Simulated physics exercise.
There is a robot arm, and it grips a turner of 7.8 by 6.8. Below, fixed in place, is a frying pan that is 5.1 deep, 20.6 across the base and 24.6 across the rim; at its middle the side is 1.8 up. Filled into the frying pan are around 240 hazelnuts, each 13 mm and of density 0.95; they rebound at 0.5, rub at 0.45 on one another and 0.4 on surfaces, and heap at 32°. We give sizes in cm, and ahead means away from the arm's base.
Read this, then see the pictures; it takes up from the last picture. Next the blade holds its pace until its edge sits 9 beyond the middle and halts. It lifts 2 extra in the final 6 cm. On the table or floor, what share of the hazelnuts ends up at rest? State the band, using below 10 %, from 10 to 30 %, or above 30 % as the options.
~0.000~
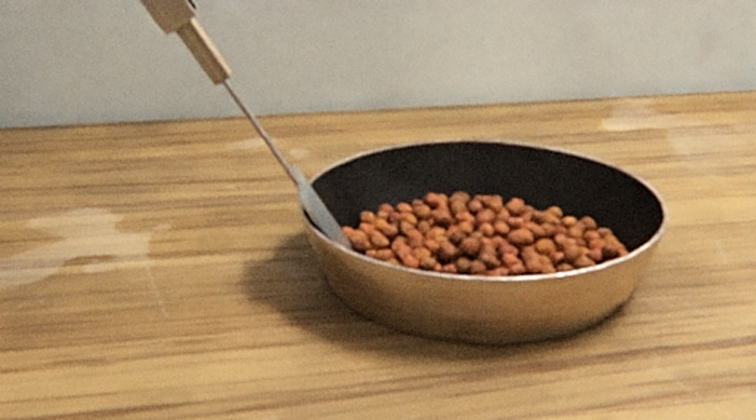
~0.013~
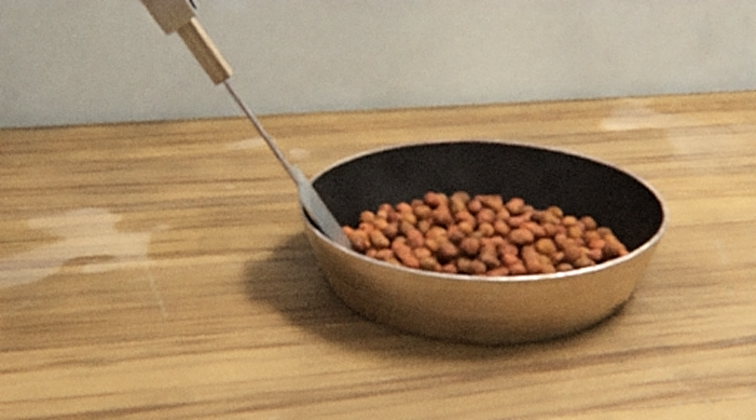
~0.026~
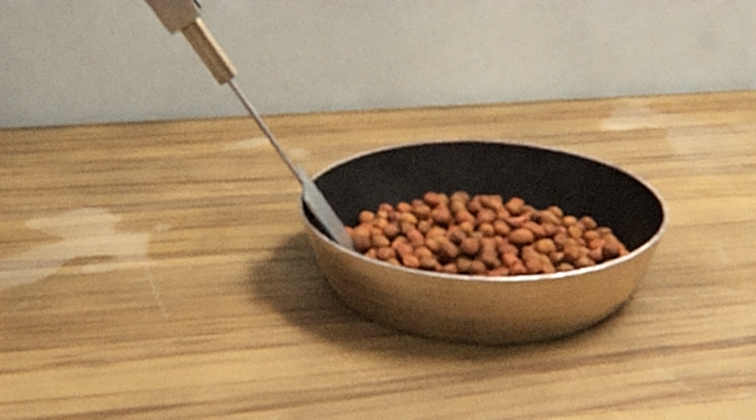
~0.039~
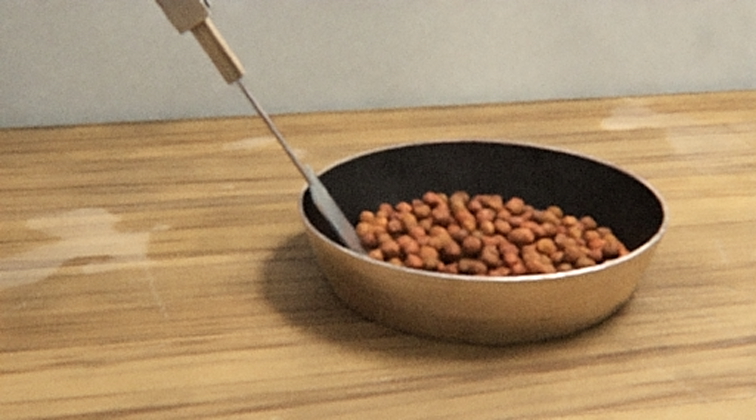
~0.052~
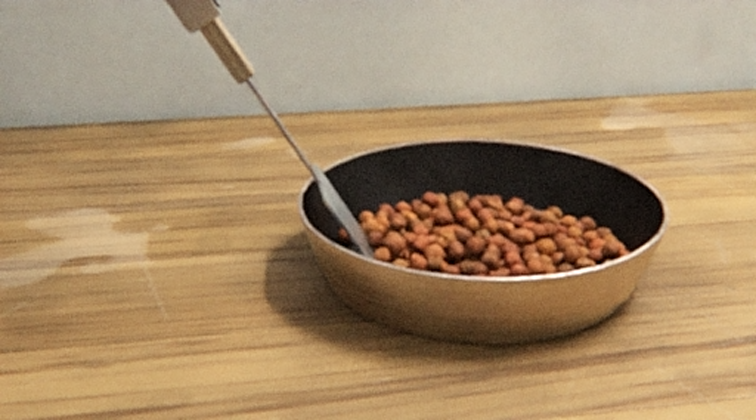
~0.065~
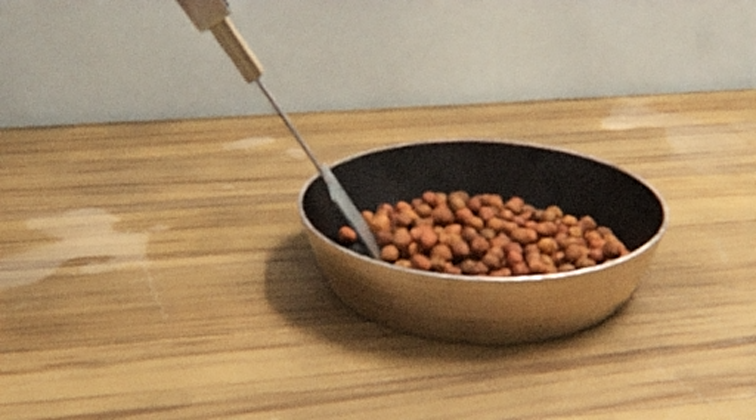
It falls below 10 %.
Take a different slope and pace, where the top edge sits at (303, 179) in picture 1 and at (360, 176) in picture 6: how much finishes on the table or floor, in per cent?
About 10 per cent.
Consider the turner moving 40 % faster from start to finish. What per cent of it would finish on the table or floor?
Around 10 per cent would finish on the table or floor.
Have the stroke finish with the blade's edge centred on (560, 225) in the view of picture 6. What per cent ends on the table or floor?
Approximately 0 per cent, I reckon.
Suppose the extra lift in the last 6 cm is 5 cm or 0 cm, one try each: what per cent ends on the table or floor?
Try one gives about 5 in a hundred, try two about 0 in a hundred.
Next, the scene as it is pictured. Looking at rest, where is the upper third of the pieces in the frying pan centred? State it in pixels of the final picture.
The centre sits close to (596, 222).
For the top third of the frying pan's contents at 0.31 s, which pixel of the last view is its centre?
Centre: Roughly (560, 223) in the last picture.
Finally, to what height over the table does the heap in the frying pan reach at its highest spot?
It reaches roughly 5.5 cm.
After 0.19 s, sloping 59°, highest piece 5 above the table; 240 in the frying pan.
After 0.31 s, sloping 59°, highest piece 5 above the table; 240 in the frying pan.
After 0.57 s, sloping 59°, highest piece 7 above the table; 230 in the frying pan, 9 on the table or floor, 1 on the blade or in flight.
After 1.62 s, sloping 59°, highest piece 5 above the table; 229 in the frying pan, 11 on the table or floor.
In the end, 229 in the frying pan, 11 on the table or floor. That is 5 % on the table or floor.
